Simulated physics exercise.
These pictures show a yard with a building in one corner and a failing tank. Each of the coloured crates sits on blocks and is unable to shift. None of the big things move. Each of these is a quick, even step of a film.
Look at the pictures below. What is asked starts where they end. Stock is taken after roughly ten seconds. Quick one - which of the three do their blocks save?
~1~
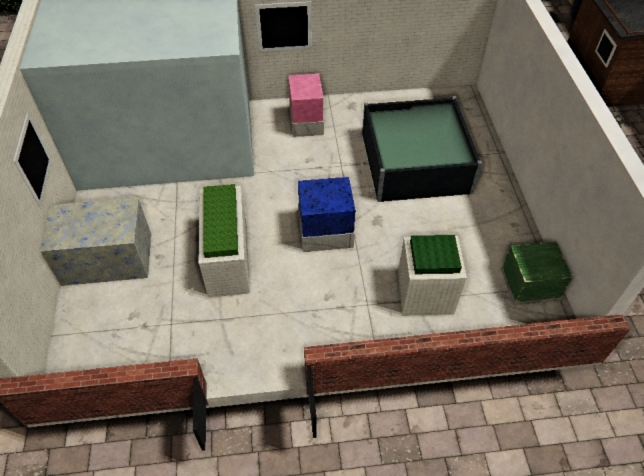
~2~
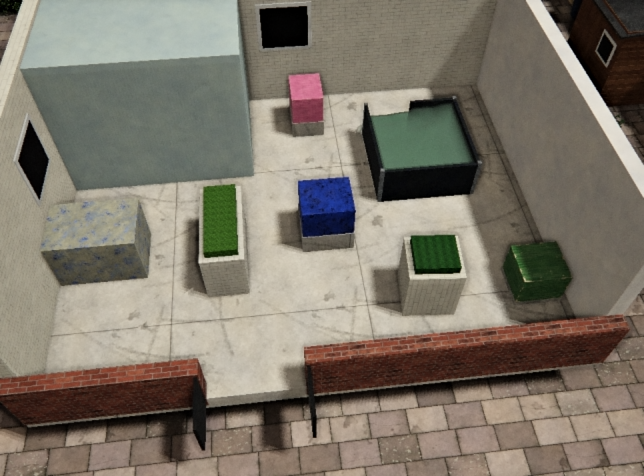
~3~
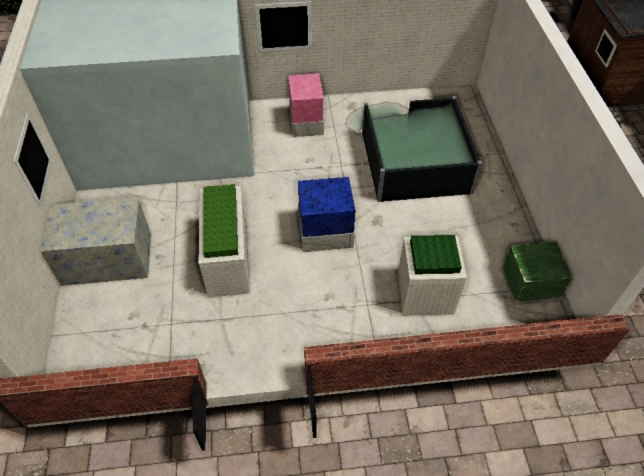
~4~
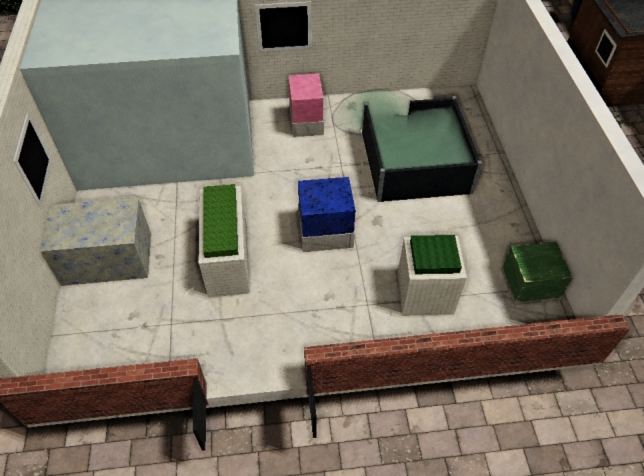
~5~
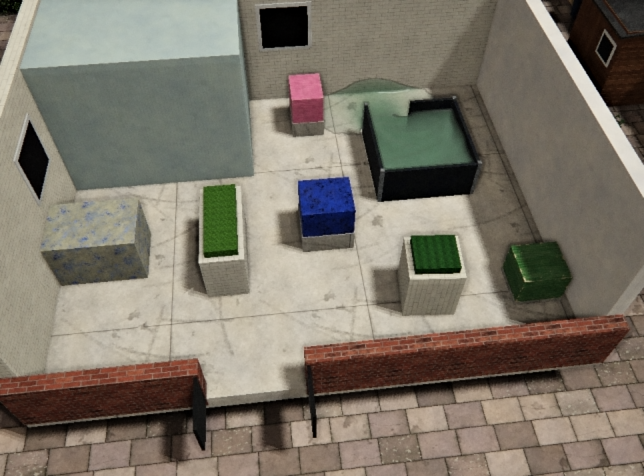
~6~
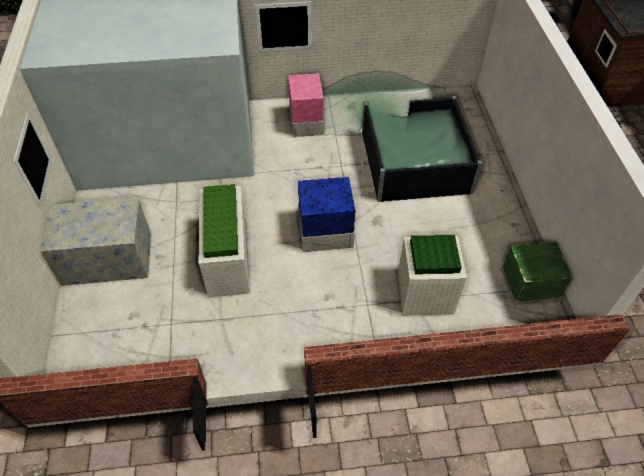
One by one: The green crate is reached by the water. The blue crate is missed by the water. The pink crate is missed by the water.
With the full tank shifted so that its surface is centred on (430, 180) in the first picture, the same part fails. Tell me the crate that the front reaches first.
My pick is the one in pink.
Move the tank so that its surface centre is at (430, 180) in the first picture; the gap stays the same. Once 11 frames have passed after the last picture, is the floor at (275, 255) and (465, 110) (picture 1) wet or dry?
Taking the spots in order: Bare, swamped.
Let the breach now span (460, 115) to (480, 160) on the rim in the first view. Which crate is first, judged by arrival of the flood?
That would be the green crate, reached first.
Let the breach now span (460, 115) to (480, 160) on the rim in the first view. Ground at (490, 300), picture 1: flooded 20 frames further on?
Outcome: Submerged.
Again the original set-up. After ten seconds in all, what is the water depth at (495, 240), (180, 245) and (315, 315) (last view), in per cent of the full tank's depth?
Respectively 12, 0 and 10 per cent.
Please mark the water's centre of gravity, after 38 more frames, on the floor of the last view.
I'd say around (398, 183).
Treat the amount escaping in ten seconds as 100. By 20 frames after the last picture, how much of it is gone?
I get 0 percent.
A moment on, water covers 10 % of the floor; the green crate not reached, the blue crate not reached, the pink crate water round its plinth.
Next, water covers 20 % of the floor; the green crate not reached, the blue crate not reached, the pink crate water round its plinth.
Then, water covers 45 % of the floor; the green crate water round its plinth, the blue crate water round its plinth, the pink crate water round its plinth.
Later, water covers 65 % of the floor; the green crate water round its plinth, the blue crate water round its plinth, the pink crate water round its plinth.
In the end, water covers 75 % of the floor; the green crate was topped, the blue crate stayed above the water, the pink crate stayed above the water.
